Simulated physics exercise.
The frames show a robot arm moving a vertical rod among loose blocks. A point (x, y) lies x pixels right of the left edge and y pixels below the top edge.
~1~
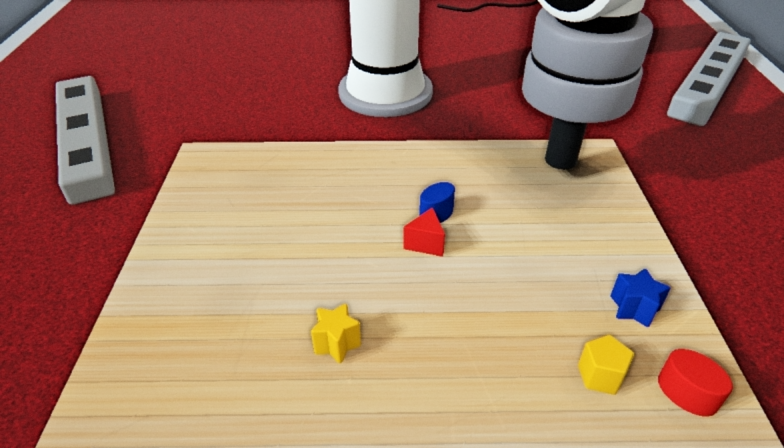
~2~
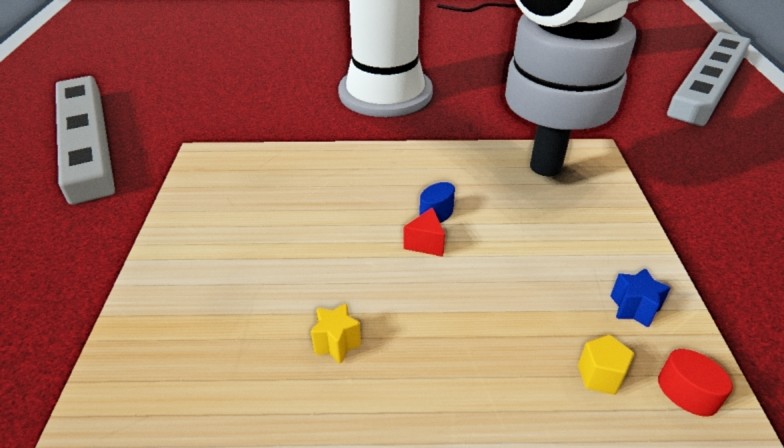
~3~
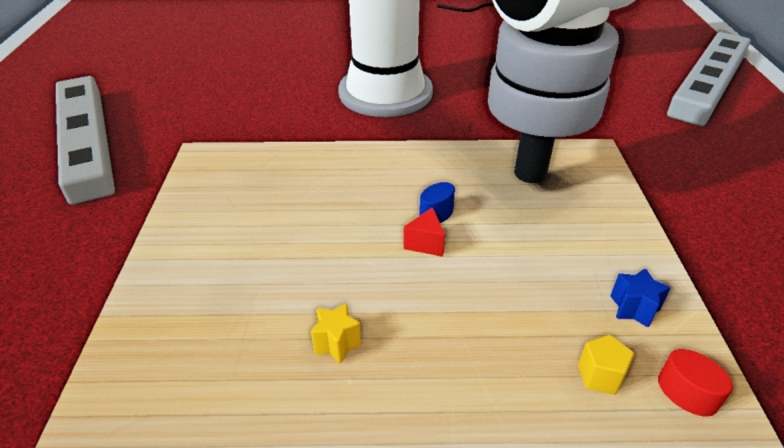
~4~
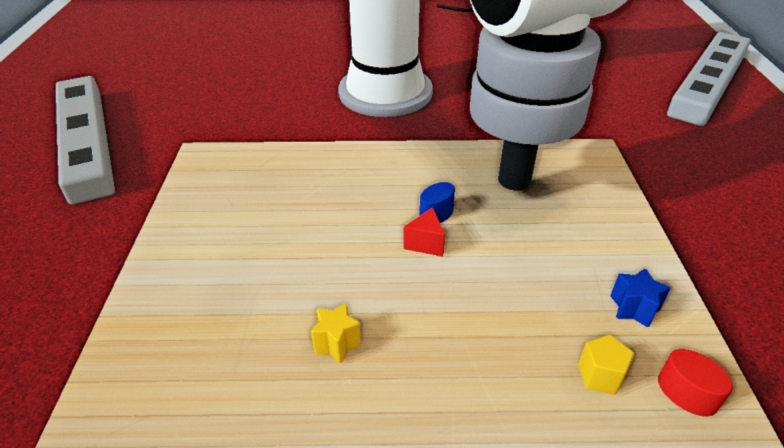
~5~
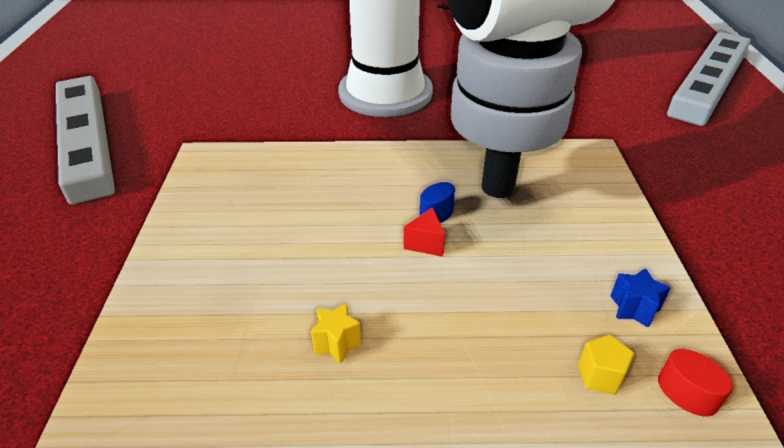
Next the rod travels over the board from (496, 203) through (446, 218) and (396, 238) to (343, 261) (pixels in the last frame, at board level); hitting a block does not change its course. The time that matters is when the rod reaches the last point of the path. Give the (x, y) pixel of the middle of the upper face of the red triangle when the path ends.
The spot you're after is about (405, 236) in the image.
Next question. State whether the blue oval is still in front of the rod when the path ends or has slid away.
The rod should slip past it.
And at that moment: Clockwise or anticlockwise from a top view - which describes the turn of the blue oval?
From above, the turn goes clockwise.
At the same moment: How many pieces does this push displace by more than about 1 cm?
This push will displace two blocks.
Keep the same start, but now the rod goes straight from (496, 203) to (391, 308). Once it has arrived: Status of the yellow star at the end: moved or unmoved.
Once the path ends, it is where it was.
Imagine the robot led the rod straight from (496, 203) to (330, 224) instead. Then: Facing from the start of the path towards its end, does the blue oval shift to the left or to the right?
My answer: Left.
The first path, step by step. One third of the way, rod (447, 204); blue oval (412, 197).
Two thirds of the way, rod (395, 223); red triangle (409, 234), turned 95° anticlockwise; blue oval (363, 205), turned 35° clockwise.
At the end, rod (342, 246); red triangle (405, 236), turned 110° anticlockwise; blue oval (356, 205), turned 45° clockwise.
